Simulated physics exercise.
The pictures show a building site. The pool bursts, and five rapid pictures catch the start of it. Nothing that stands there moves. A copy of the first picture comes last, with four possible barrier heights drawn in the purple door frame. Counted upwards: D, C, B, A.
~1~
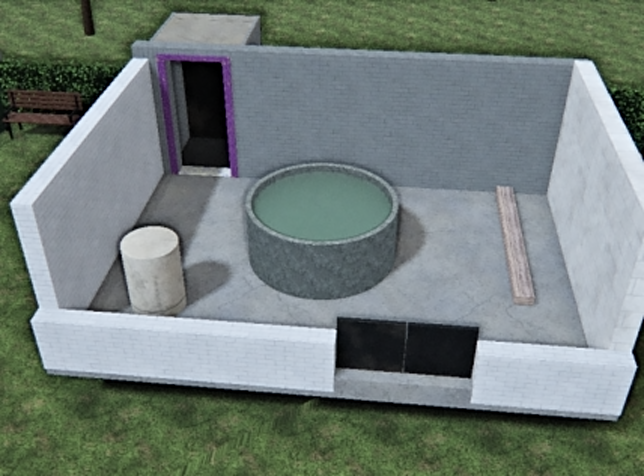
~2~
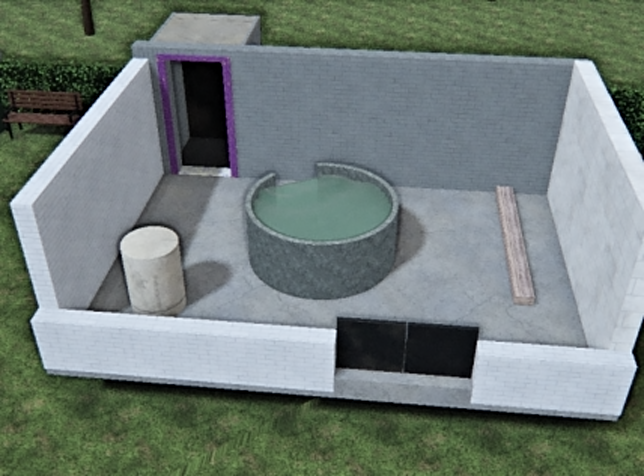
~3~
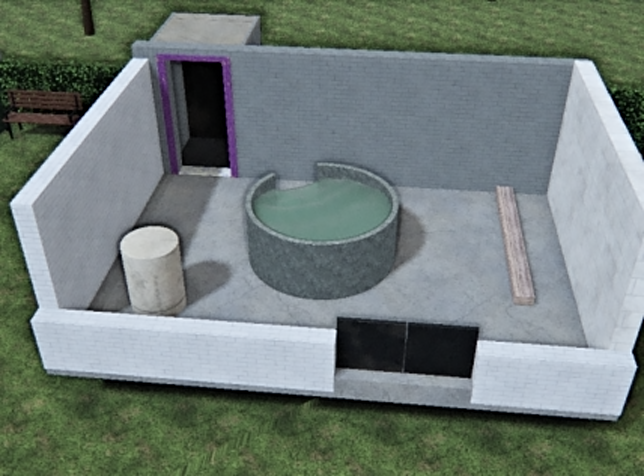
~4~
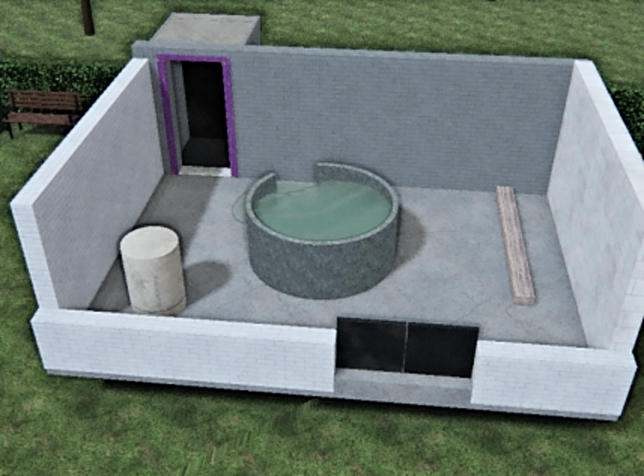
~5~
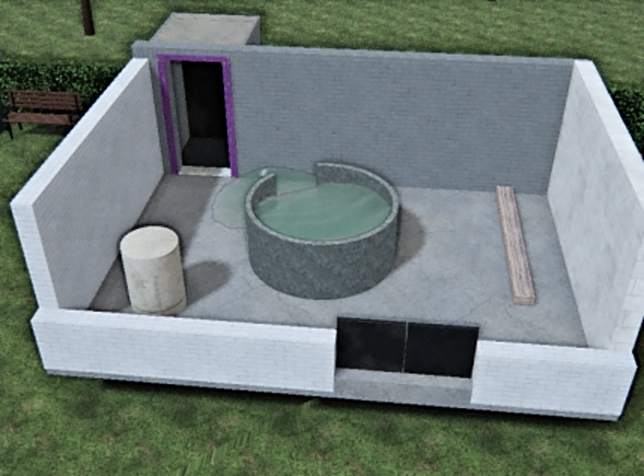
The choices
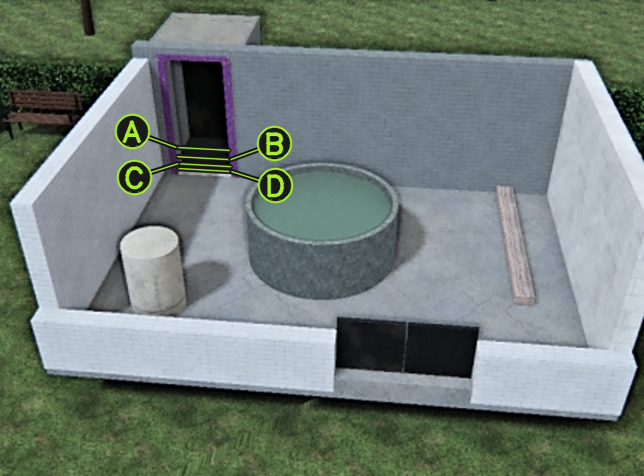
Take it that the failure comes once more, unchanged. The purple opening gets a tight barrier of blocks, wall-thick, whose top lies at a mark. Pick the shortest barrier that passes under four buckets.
B will do.
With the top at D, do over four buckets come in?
Yes, it does.
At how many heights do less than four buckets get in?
Two of the four.
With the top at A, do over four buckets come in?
No.
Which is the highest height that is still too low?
That would be C.
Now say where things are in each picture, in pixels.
In the first frame, water in the pool at rest, its middle at (322, 205); foot of the purple doorway at (205, 175); shut gate at (407, 332).
In the second frame, water covers 1 % of the ground, its front hidden from here.
In the third frame, water covers 3 % of the ground, its front hidden from here.
In the fourth frame, water covers 7 % of the ground, its front hidden from here.
In the fifth frame, front seen at (241, 177), 10 % of the ground wet.
On the marked copy, A at (202, 148); B at (203, 158); C at (204, 165); D at (205, 170); from the bottom up D, C, B, A.
Choosing A, nothing gets over.
Choosing B, a bucket or two gets in.
Choosing C, about 8 bucketfuls get in.
Choosing D, dozens of bucketfuls pour in.
